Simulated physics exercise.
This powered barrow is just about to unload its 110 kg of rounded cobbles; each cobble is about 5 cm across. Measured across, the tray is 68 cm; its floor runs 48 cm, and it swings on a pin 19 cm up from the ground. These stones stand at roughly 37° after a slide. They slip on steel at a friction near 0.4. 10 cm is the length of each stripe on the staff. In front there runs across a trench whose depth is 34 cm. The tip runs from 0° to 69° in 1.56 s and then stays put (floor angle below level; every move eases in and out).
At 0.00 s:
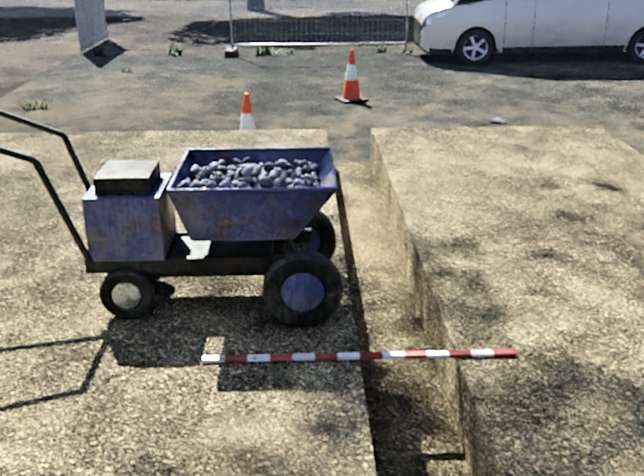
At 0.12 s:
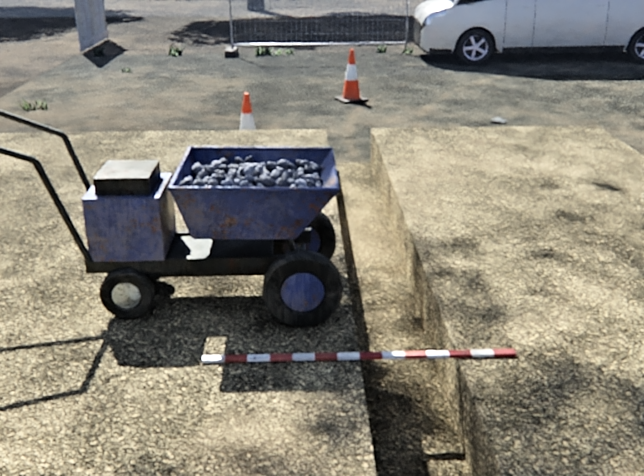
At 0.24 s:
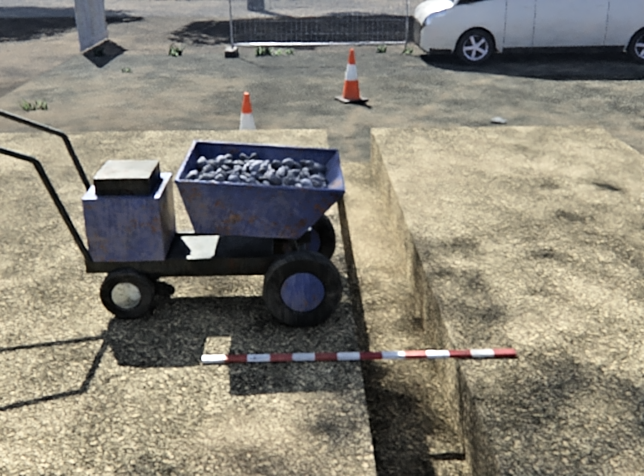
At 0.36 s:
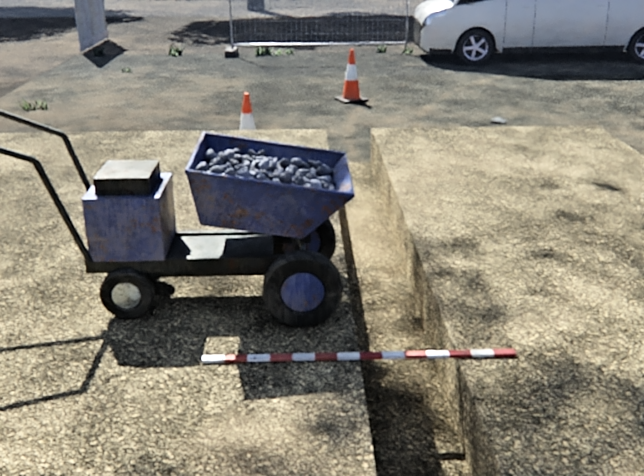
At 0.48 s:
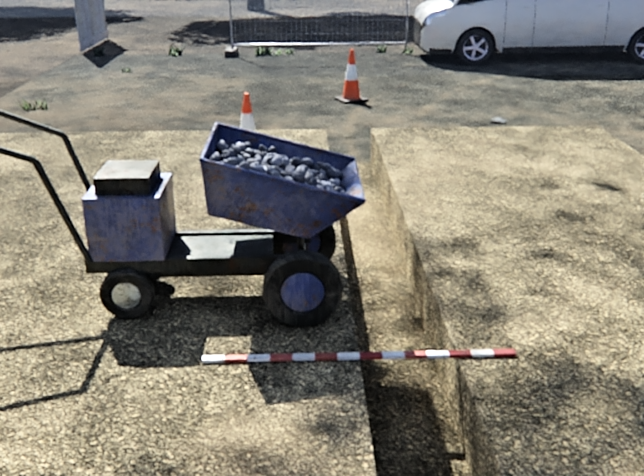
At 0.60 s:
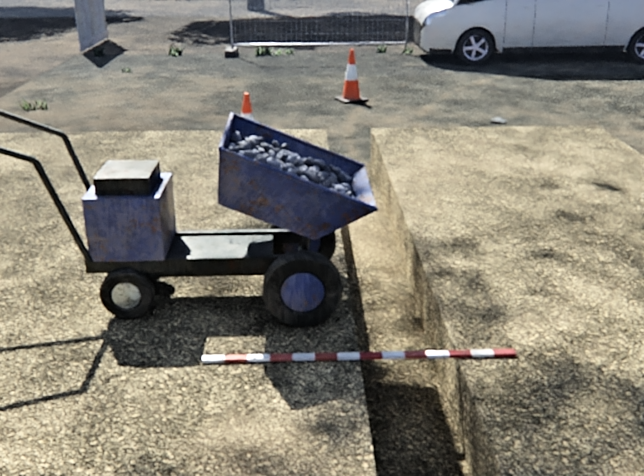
Blue tray of grey stones on a small wheeled barrow tilting steadily forward to the right beside a trench, the wheels staying still.
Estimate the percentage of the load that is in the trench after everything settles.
Roughly 56 per cent of the load.
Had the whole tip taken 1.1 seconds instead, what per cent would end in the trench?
About 50%.
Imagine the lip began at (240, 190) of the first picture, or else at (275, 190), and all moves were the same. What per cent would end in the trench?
90 %, then 100 %.
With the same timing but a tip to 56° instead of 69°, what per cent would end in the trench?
In that case near 35 per cent.
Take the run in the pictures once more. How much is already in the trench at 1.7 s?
Around 15 per cent of it, at that instant.
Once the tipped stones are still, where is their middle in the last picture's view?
Centre estimate: Around (427, 332).
After 1.2 s the floor is at 58°; 99 % in the tray, 1 % in the trench; the foremost stones are at (408, 241).
After 1.7 s the floor is at 69°; 55 % in the tray, 15 % in the trench, 30 % past the trench; the foremost stones are at (513, 304).
After 2.0 s the floor is at 69°; 27 % in the tray, 29 % in the trench, 44 % past the trench; the foremost stones are at (583, 292).
After 4.0 s the floor is at 69°; 0 % in the tray, 56 % in the trench, 44 % past the trench; the foremost stones are at (631, 291).
